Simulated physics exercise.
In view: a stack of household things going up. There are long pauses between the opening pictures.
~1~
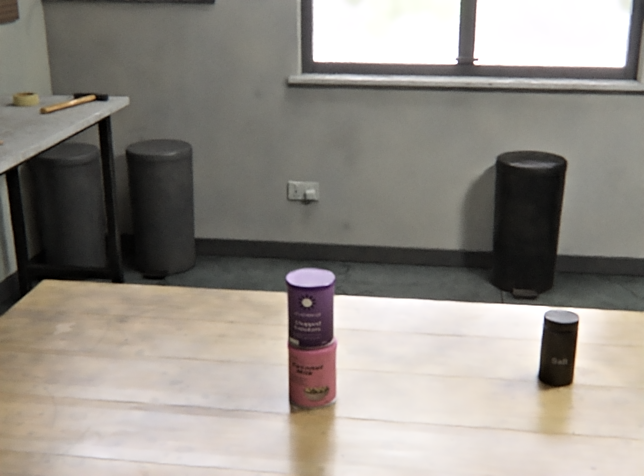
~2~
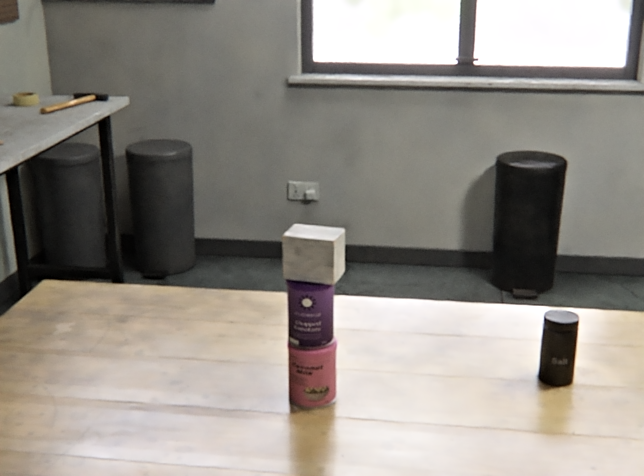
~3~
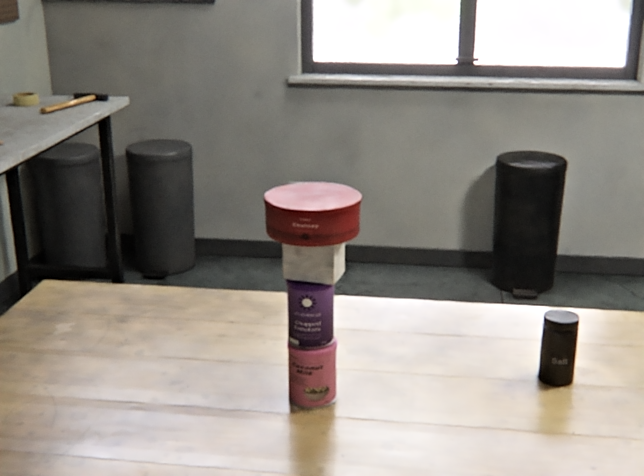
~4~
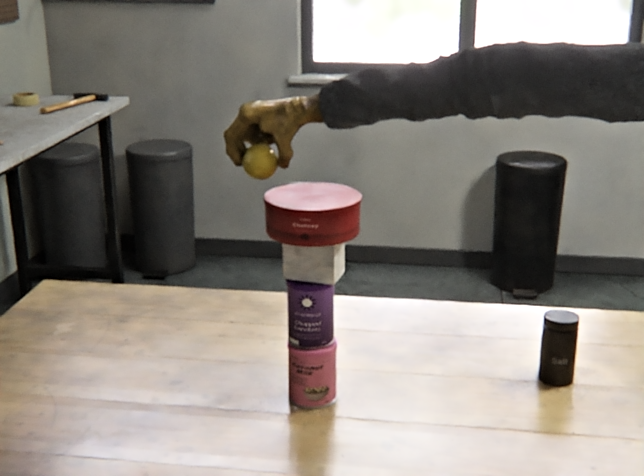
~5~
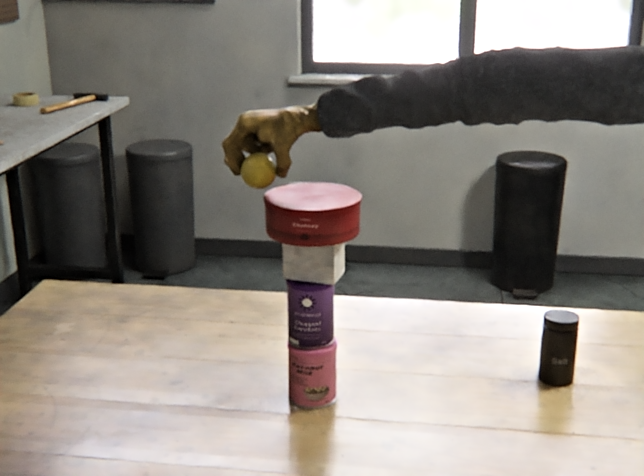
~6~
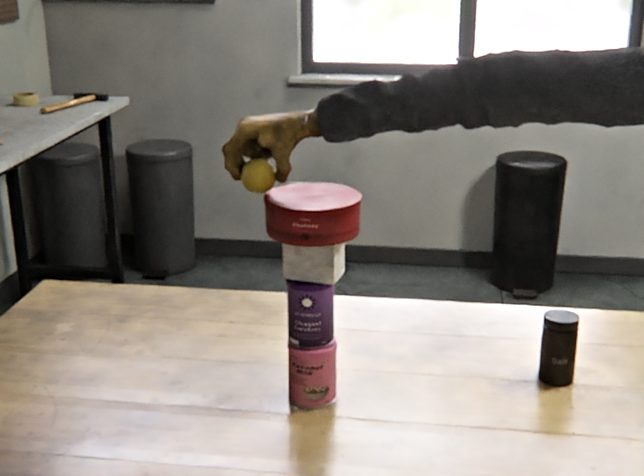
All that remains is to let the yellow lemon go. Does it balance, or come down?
As it turns out, it gives way.
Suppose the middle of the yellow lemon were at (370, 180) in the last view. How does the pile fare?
Then it loses its balance.
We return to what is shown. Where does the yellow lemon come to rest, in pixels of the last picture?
Around (220, 372).
Then, 0.36 s on from there, yellow lemon now fallen.
Then, 0.72 s on from there, nothing new.
In the end, fallen, yellow lemon; the other 5 unmoved. At the end, from the last picture's camera, yellow lemon near (220, 372). The pile loses its balance.
